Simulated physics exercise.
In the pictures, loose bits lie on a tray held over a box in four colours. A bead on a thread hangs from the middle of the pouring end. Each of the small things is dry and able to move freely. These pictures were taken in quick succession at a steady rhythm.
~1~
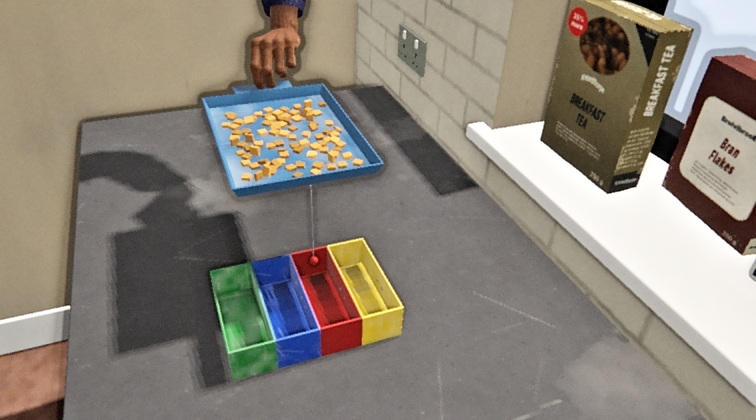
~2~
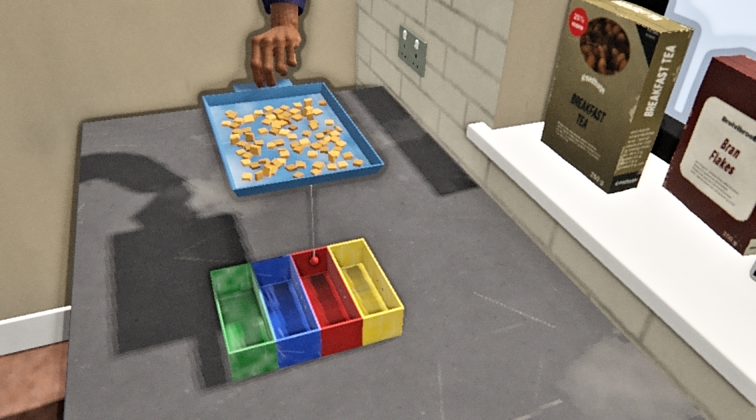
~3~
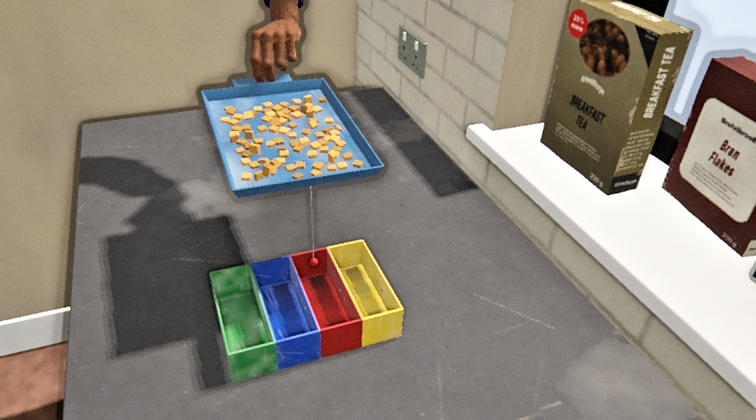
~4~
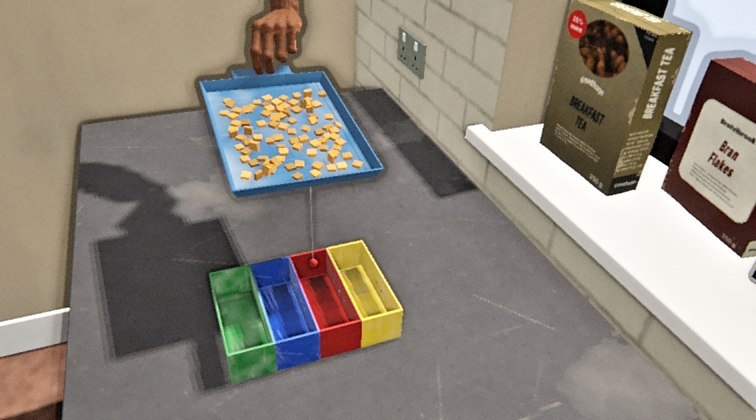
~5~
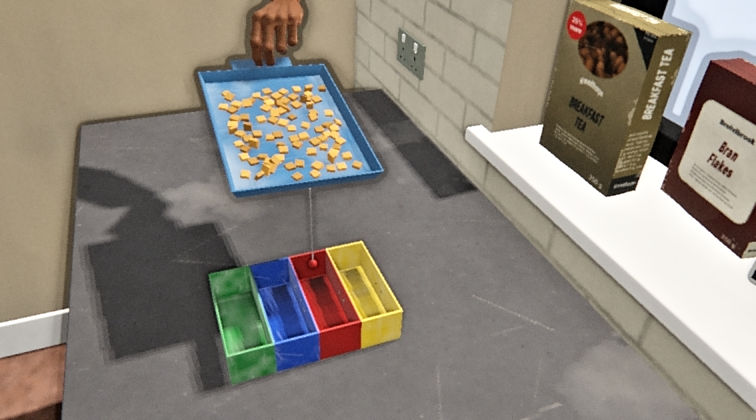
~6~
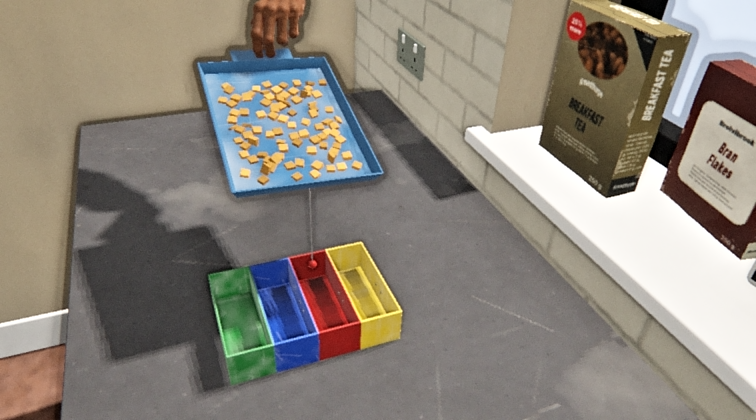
In this clip, a hand holds a blue tray of small orange-yellow squares above a box with green, blue, red and yellow compartments, then gradually raises the tray's far end while the squares shift only slightly.
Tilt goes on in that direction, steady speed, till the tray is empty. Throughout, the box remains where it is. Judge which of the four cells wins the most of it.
Most goes to the yellow cell.
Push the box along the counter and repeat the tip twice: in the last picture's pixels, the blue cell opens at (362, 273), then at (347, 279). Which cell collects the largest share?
For the first spot the answer is the cell in blue, and for the second spot it is that red cell.
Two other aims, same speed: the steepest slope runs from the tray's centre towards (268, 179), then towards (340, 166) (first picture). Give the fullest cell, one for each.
So the first one goes to green and the second to the yellow one.
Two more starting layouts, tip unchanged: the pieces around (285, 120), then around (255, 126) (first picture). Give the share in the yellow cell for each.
Roughly 40 and 40 percent, in that order.
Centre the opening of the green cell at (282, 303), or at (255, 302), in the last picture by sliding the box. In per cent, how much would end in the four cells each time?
In order: 100 percent, then 90 percent.
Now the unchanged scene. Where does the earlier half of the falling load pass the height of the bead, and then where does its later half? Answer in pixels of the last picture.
Early half: (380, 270); late half: (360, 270).
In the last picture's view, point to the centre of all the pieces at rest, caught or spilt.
Centre at rest, last view: Approx. (371, 312).
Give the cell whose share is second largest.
That is the red one.
Soon after the last picture, tray tipped steeply; nearly all on the tray; a stray few falling or outside the box.
A little later, tray tipped past a quarter turn; a small part on the tray; about a quarter in the yellow cell; a small part in the red cell; a stray few in the blue cell; about half falling or outside the box.
Later still, tray tipped past a quarter turn; about a third in the yellow cell; about a quarter in the red cell; a small part in the blue cell; about a third falling or outside the box.
At rest, tray tipped past a quarter turn; about a third in the yellow cell; about a quarter in the red cell; a small part in the blue cell; none in the green cell; about a third outside the box.
